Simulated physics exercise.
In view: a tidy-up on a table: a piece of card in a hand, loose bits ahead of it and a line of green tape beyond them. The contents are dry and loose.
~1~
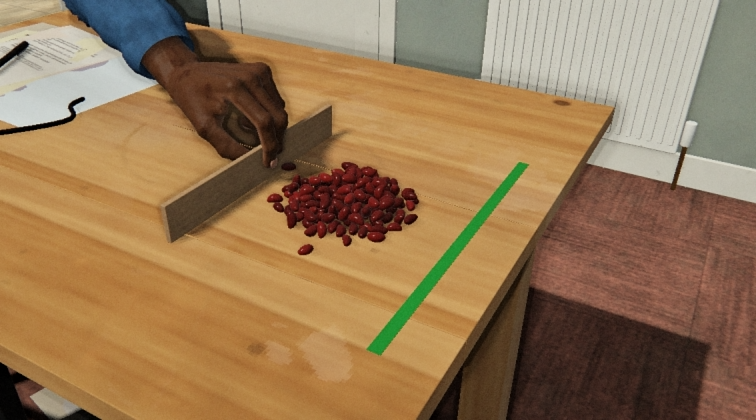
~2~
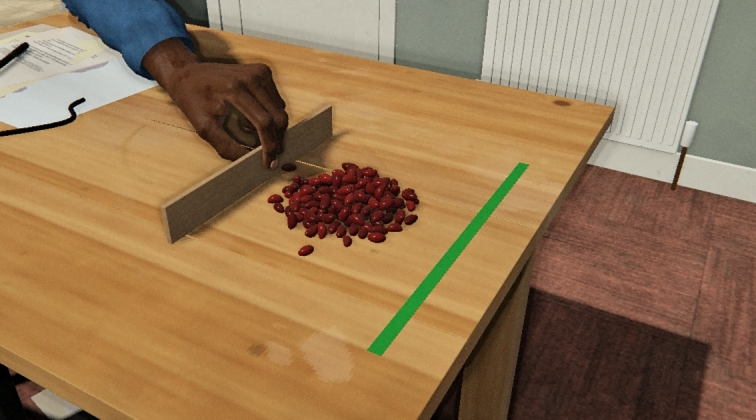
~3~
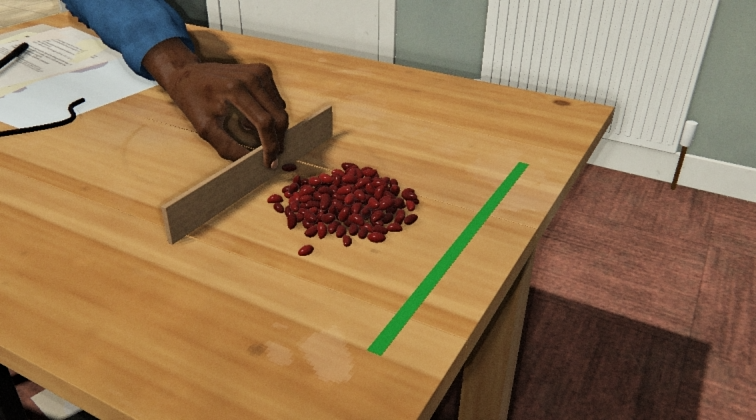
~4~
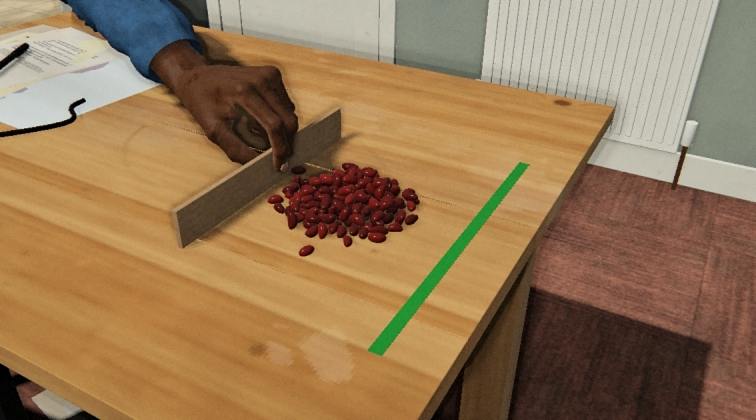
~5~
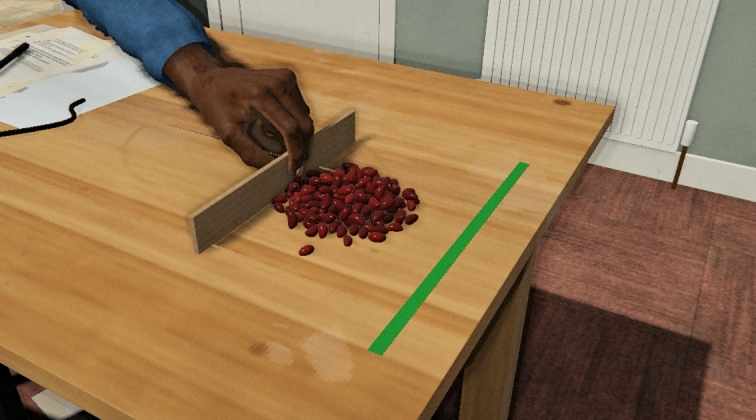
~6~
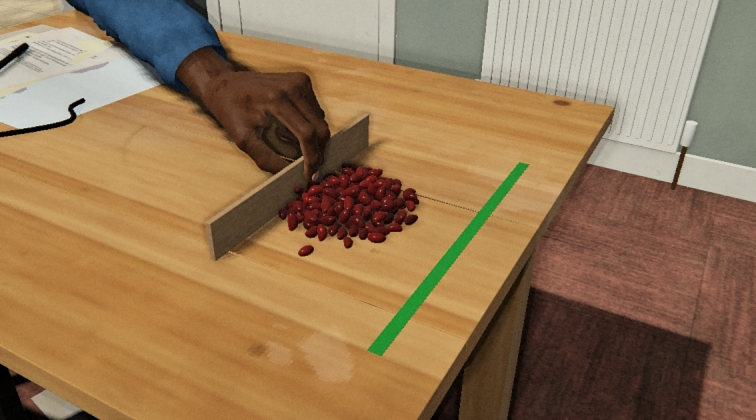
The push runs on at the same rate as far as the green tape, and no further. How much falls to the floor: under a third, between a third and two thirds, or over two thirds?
Lost: From one third to two thirds of the heap.
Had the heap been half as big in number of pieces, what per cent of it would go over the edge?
About 20 per cent.
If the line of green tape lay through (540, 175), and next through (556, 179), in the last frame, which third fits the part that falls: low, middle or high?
The first try: Over two thirds. The second: More than two thirds.
Soon after the last picture, piece of card still moving, near (384, 183); heap all on the table, its front near (477, 250).
A little later, piece of card stopped at the green tape; heap about a third over the edge.
Later still, piece of card stopped at the green tape; heap about half over the edge.
At rest, piece of card stopped at the green tape; heap about half over the edge.
